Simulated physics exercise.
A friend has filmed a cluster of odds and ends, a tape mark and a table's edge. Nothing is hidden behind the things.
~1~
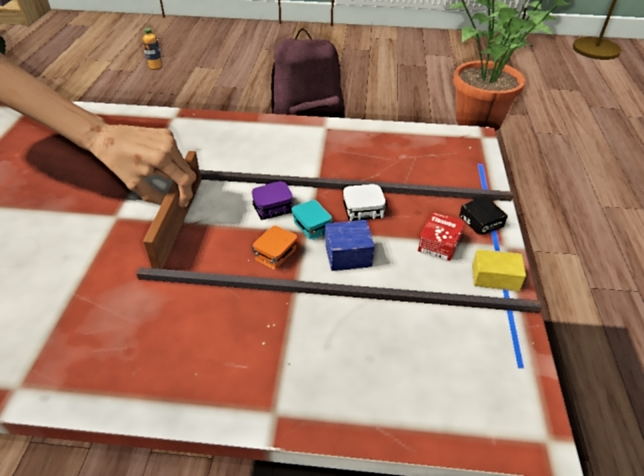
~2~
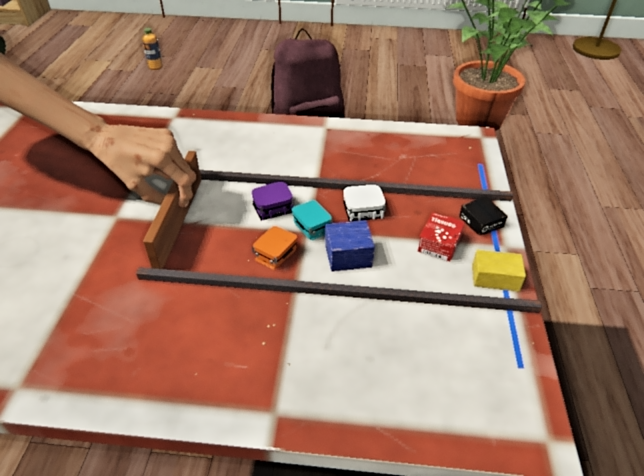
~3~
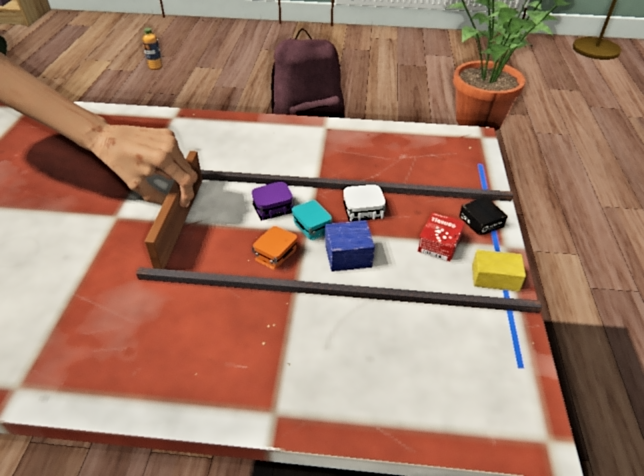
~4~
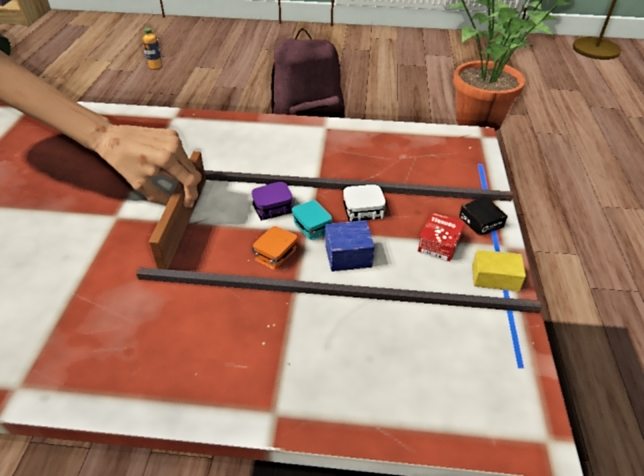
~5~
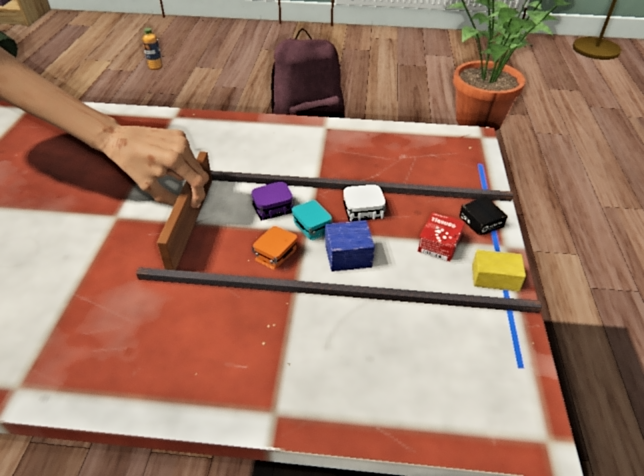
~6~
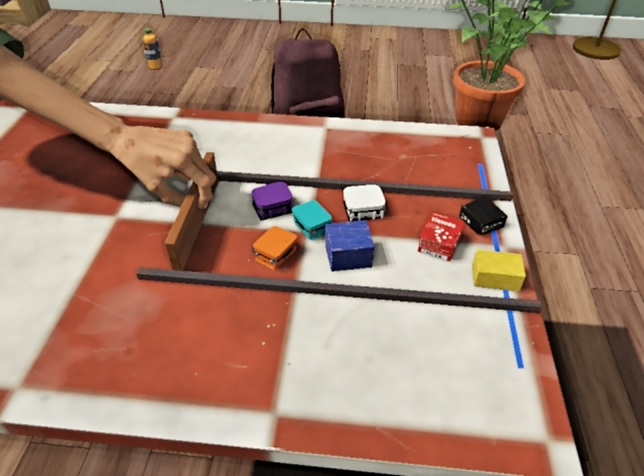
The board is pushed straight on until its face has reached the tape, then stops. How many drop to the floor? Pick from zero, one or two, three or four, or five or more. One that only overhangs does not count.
The number that fall off is five or more.
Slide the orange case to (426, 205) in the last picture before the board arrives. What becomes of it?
From there it falls.
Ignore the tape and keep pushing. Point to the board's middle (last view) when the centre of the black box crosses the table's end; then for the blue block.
Its middle is around (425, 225) and around (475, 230).
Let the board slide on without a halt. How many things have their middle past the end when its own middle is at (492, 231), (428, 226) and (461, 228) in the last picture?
Place by place, 5, 1 and 3.
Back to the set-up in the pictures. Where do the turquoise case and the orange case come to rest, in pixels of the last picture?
Near (512, 242) and (519, 269).
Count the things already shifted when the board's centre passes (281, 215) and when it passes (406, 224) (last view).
By then 3, and 8.
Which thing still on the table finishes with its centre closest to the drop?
Foremost is the purple case.
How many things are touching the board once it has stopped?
It touches 3.
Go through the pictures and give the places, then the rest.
In the first picture, yellow block (498, 270); black box (483, 216); red box (441, 236); board (176, 207); tape (497, 247).
In the second picture, black box (483, 216); orange case (276, 248).
In the third picture, red box (441, 237); turquoise case (312, 221).
In the fourth picture, yellow block (498, 271); blue block (349, 246).
In the fifth picture, black box (483, 216); white case (364, 204).
In the sixth picture, yellow block (498, 271); black box (483, 216); red box (441, 237); board (195, 208); tape (497, 247).
A little later, none off yet; yellow block at rest near (498, 271); black box at rest near (483, 216); red box at rest near (441, 237).
When it is over, the number that fall off is five or more; down, blue block, white case, red box, black box and yellow block.
